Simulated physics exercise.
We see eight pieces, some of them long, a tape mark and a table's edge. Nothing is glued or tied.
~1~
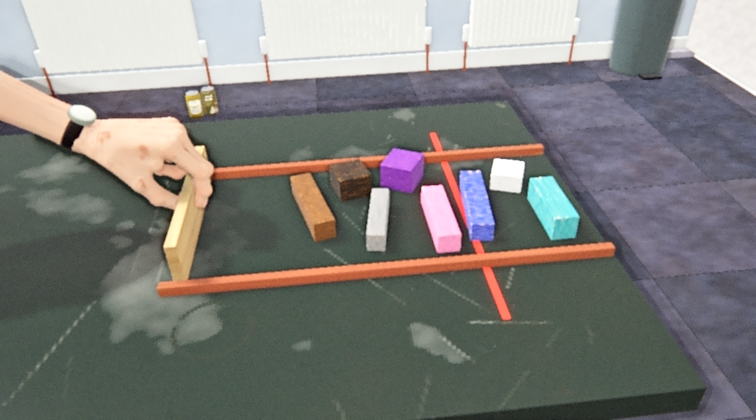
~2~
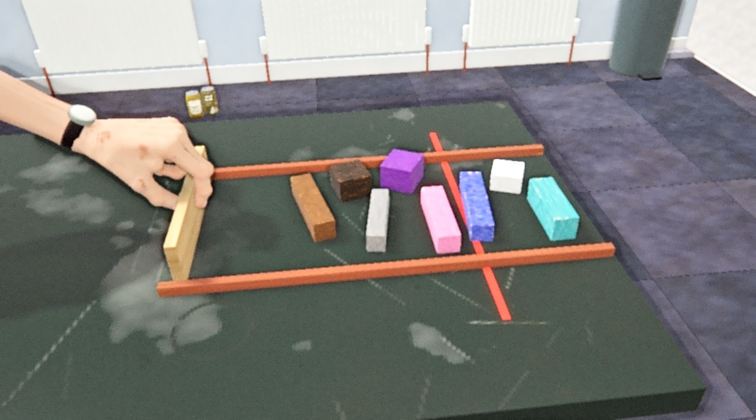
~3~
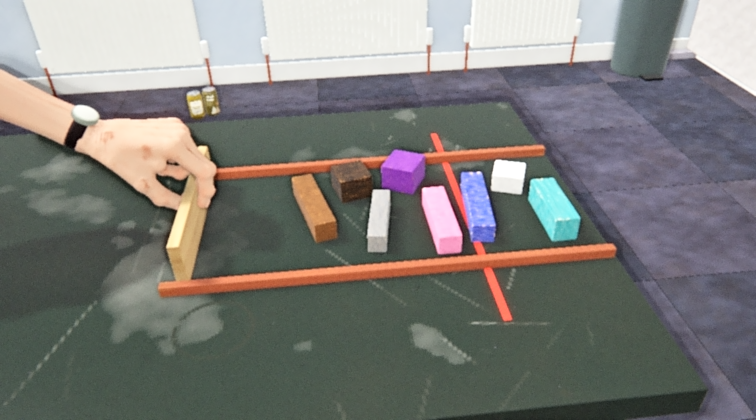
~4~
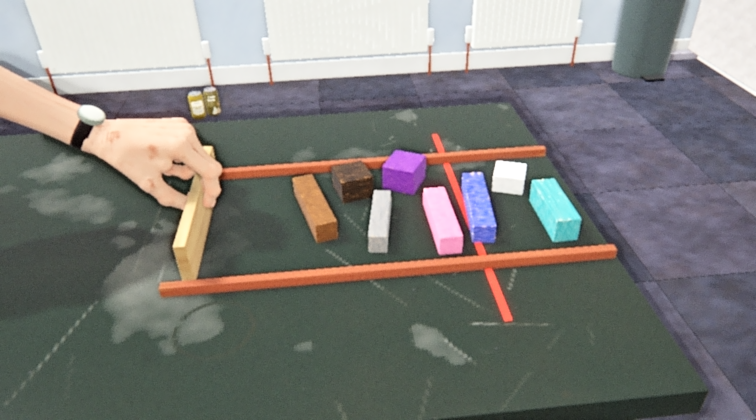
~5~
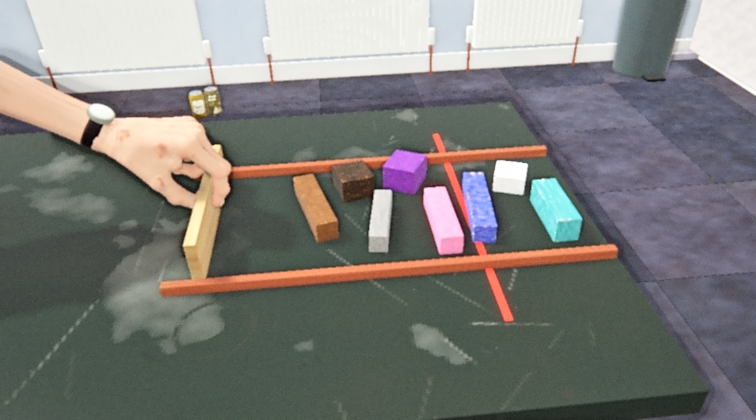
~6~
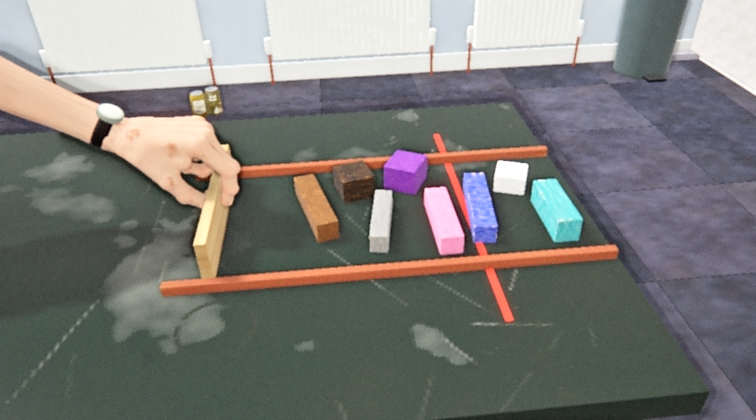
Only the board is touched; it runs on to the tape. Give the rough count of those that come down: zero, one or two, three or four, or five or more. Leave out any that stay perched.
Outcome: The number that fall off is zero.
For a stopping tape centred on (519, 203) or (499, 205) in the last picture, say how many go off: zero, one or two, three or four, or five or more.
Taking them in turn, three to four; one to two.
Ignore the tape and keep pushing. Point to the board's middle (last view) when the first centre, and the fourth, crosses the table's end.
At (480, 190) for the first, at (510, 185) for the fourth.
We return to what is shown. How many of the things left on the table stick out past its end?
It comes to 1.
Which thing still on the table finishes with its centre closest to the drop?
That is the white block.
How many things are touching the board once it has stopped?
That makes 1.
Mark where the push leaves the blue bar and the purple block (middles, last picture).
Near (537, 202) and (518, 161).
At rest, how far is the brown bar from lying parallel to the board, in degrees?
Near 0 degrees.
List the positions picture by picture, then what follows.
Turquoise bar (552, 207); white block (507, 176); blue bar (476, 204); board (191, 209); tape (462, 206), in the first picture.
White block (507, 176); black block (350, 181), in the second picture.
Blue bar (477, 205); grey bar (380, 220), in the third picture.
Turquoise bar (554, 209); purple block (404, 172), in the fourth picture.
White block (510, 177); pink bar (443, 219), in the fifth picture.
Turquoise bar (555, 209); white block (511, 178); blue bar (479, 206); board (217, 207); tape (465, 207), in the sixth picture.
Early on, none off yet; turquoise bar at rest near (555, 209); white block at rest near (511, 178); blue bar at rest near (479, 206).
A while later, none off yet; turquoise bar at rest near (555, 209); white block travelled a little near (523, 178); blue bar travelled a little near (503, 204).
Finally, the number that fall off is zero.
